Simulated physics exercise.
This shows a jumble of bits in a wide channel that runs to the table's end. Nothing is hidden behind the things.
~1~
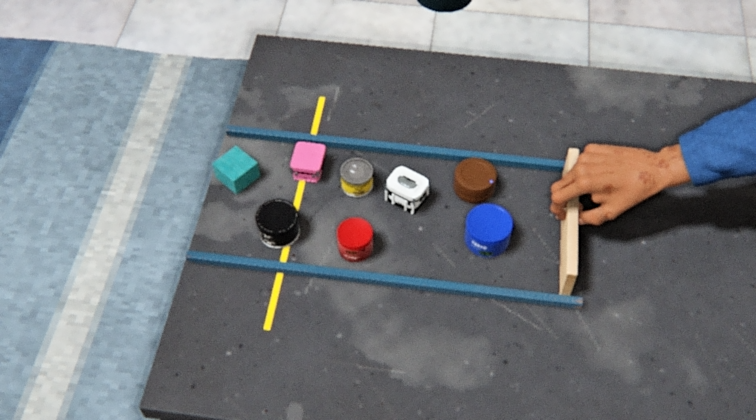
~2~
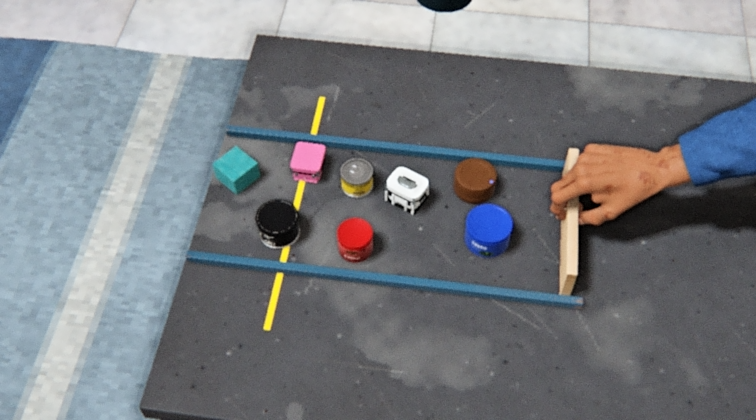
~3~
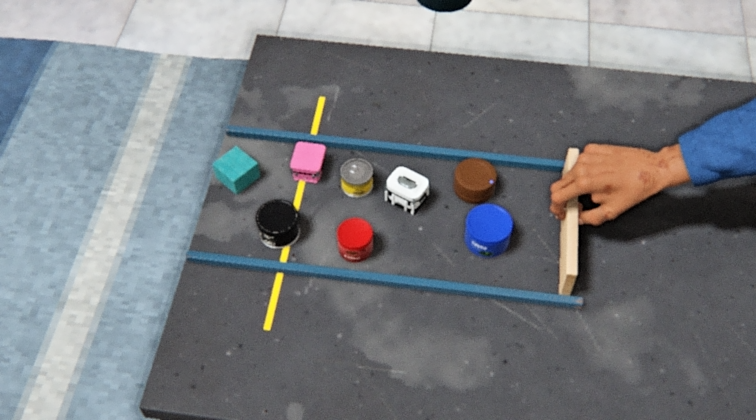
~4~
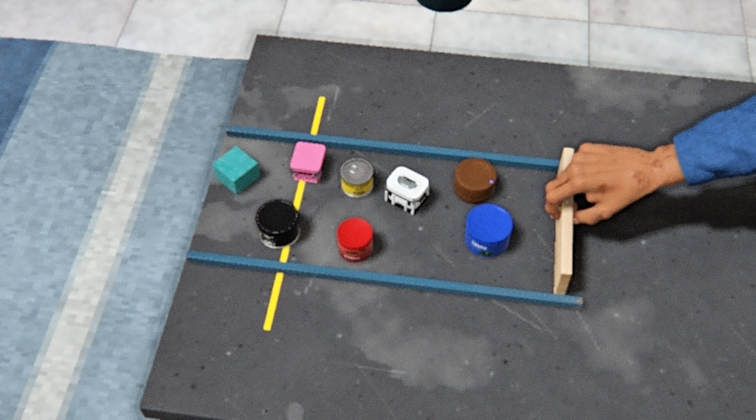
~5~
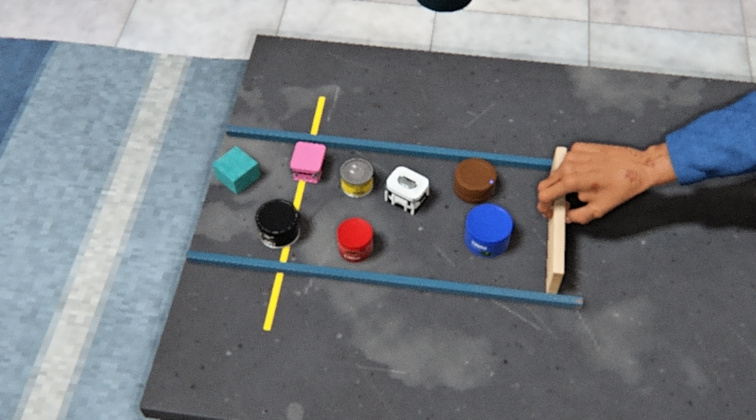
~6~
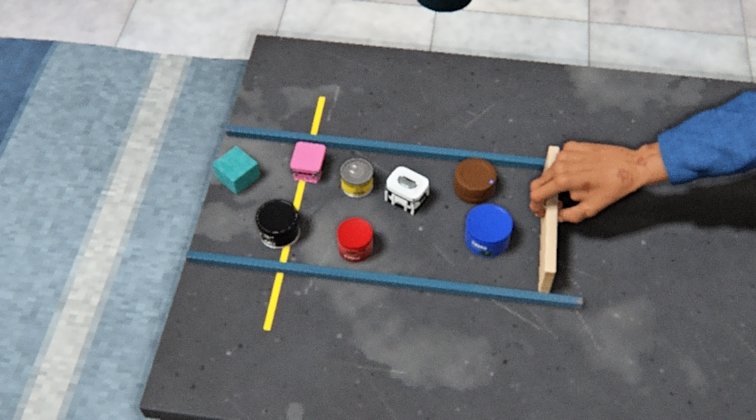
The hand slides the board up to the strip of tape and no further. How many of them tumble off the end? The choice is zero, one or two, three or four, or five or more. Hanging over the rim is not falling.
In the end the number that fall off is zero.
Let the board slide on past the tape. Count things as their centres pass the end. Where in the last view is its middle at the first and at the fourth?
First at (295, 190), next at (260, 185).
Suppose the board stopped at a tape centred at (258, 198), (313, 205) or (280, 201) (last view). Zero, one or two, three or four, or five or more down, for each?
Taking them in turn, 3 or 4; not one; just one or two.
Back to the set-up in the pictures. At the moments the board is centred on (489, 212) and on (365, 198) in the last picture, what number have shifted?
By then 2, and 6.
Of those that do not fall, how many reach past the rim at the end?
2 of them.
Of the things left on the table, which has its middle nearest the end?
That is the pink case.
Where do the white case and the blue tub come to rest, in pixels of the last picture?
About (261, 177), and the other about (271, 209).
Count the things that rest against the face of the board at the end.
The number is 3.
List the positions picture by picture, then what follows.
The first picture shows turquoise block (236, 170); black pot (278, 224); pink case (309, 163); board (570, 221); tape (297, 203).
The second picture shows black pot (278, 224); yellow pot (357, 178).
The third picture shows pink case (309, 163); brown lid (475, 181).
The fourth picture shows turquoise block (236, 170); white case (407, 190).
The fifth picture shows black pot (278, 224); blue tub (488, 231).
The sixth picture shows turquoise block (236, 170); black pot (278, 224); pink case (309, 163); board (549, 218); tape (297, 203).
A little later, none off yet; turquoise block at rest near (236, 170); black pot at rest near (278, 224); pink case at rest near (309, 163).
When it is over, the number that fall off is zero.
